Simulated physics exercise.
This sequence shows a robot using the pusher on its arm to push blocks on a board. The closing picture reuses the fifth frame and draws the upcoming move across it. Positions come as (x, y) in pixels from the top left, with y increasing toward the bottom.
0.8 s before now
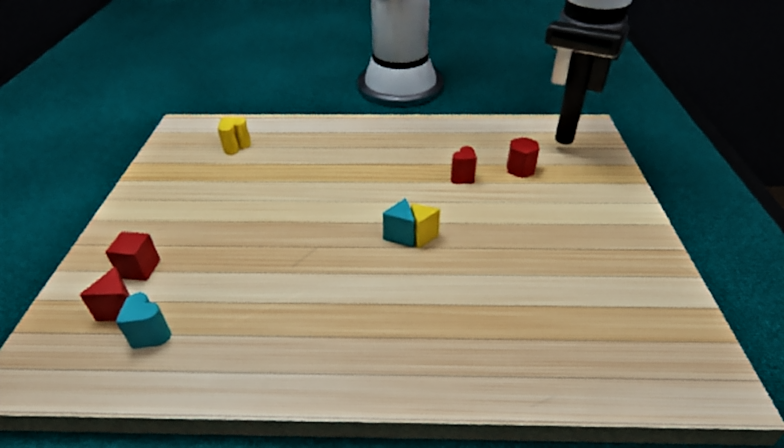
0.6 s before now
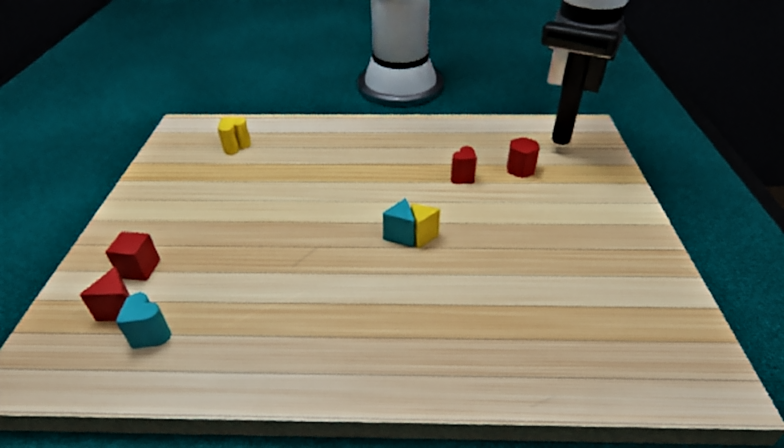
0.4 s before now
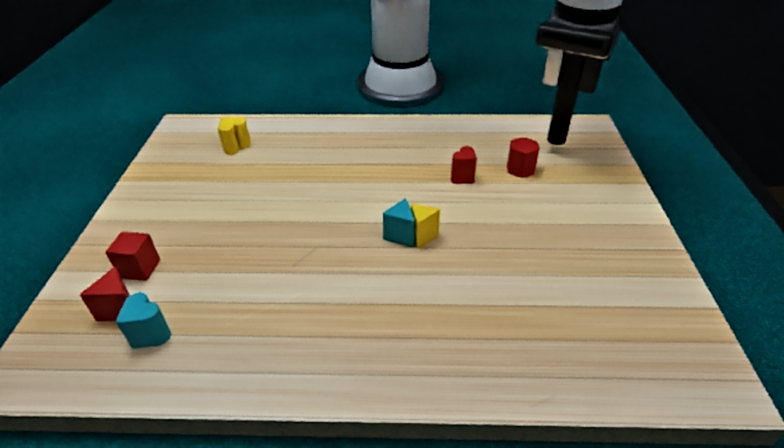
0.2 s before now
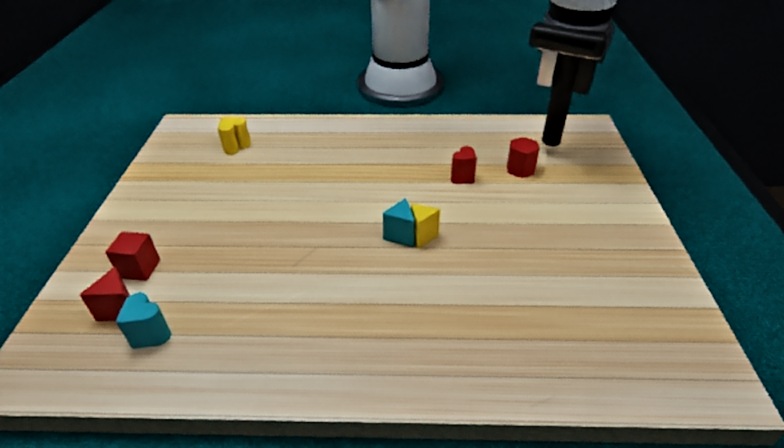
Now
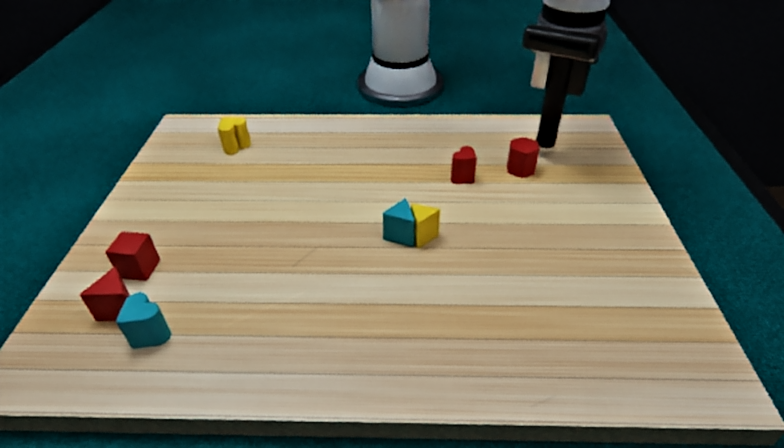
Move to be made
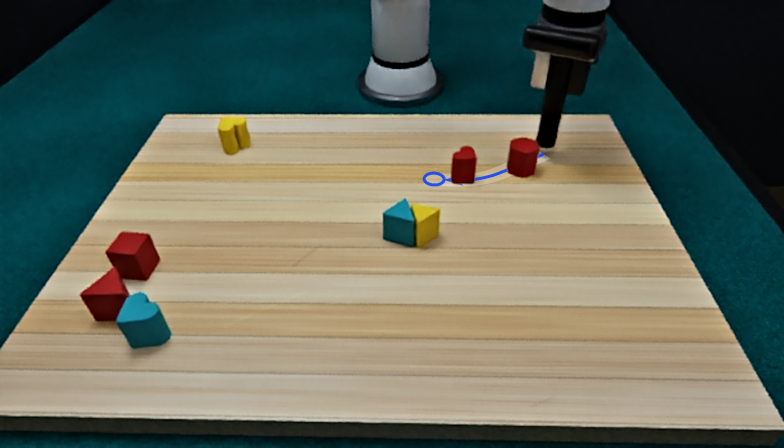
Robot arm with a black pusher moving slightly left toward a red block on a wooden board, while the scattered blocks stay still.
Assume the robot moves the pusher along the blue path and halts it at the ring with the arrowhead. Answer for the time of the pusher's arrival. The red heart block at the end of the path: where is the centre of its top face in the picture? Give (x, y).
Its top face will be centred at roughly (415, 153).
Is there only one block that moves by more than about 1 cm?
No - that is not the case.
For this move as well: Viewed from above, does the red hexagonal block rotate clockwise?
I expect not.
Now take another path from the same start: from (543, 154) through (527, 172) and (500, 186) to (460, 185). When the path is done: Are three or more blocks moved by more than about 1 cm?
No
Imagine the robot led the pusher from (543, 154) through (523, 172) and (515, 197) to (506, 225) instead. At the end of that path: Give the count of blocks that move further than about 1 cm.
Total moved: One.
The line goes from (543, 154) by way of (513, 168) and (477, 179) to (434, 179).
What follows on the original path. One third of the way, pusher (514, 157); red hexagonal block (509, 155), turned 20° anticlockwise.
Two thirds of the way, pusher (478, 168); red heart block (459, 153); red hexagonal block (491, 168), turned 85° anticlockwise.
At the end, pusher (435, 168); red heart block (415, 153); red hexagonal block (491, 168), turned 85° anticlockwise.
